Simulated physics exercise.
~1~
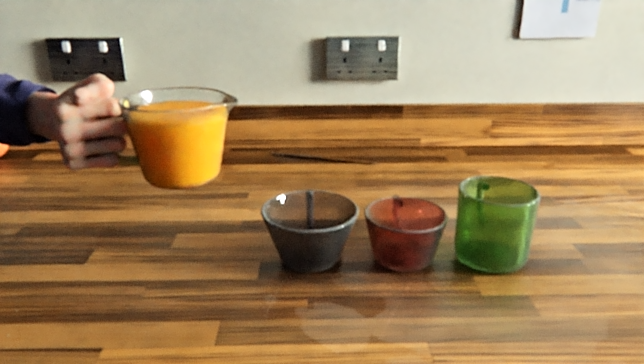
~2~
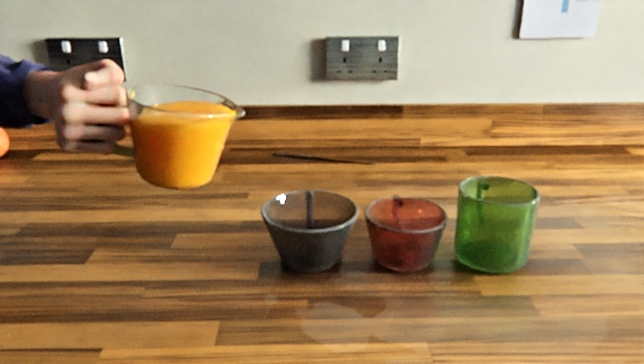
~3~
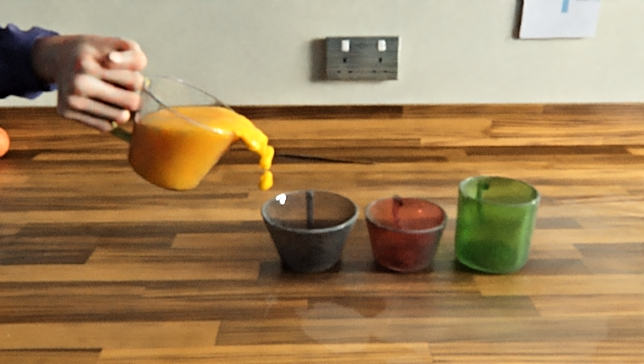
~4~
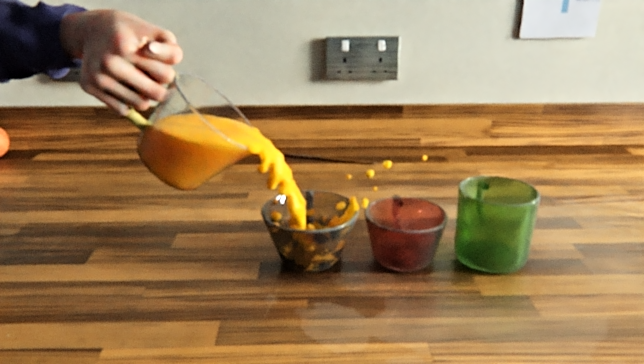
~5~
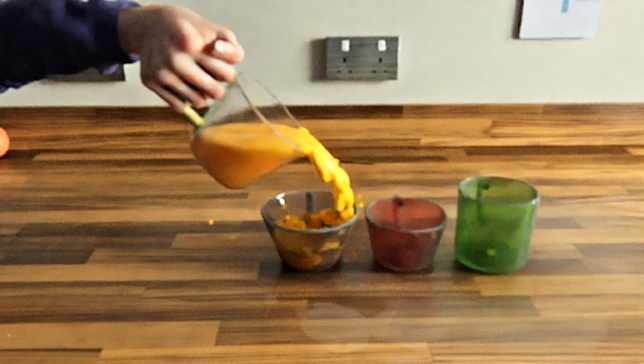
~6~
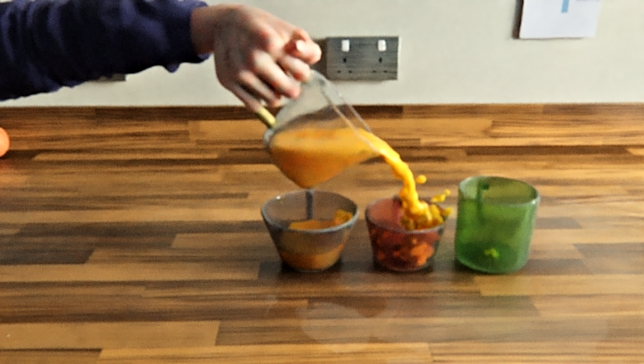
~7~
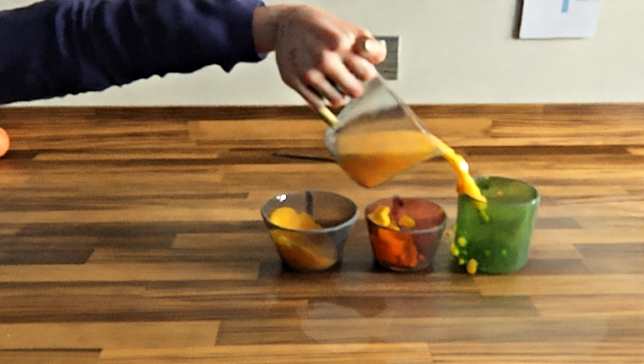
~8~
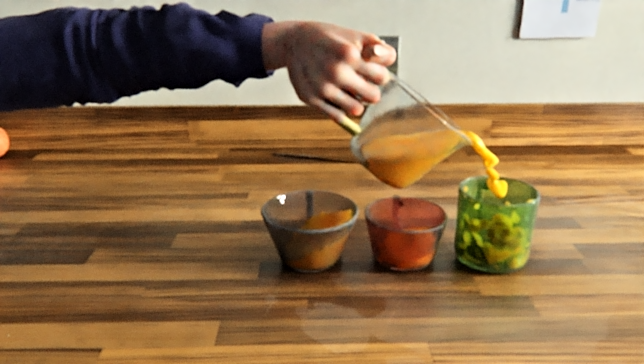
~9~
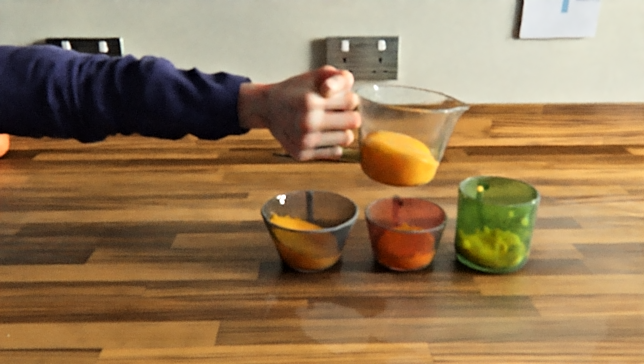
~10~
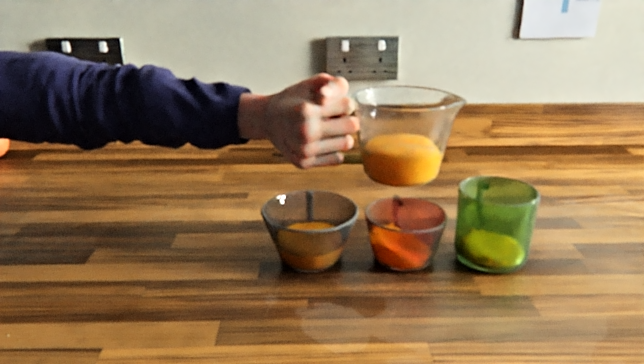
At first, a hand holds a glass measuring jug of orange juice at the left, above a wooden counter where a dark teacup, a reddish teacup and a green mug stand empty in a row. The hand tips the jug, and juice spills over its lip and splashes into the left teacup, with a few drops flying out. Still pouring, the arm moves right, sending juice into the middle teacup and then the green mug, where some drips outside. Finally the hand levels the jug, still partly full, above the three vessels, which all hold some juice.
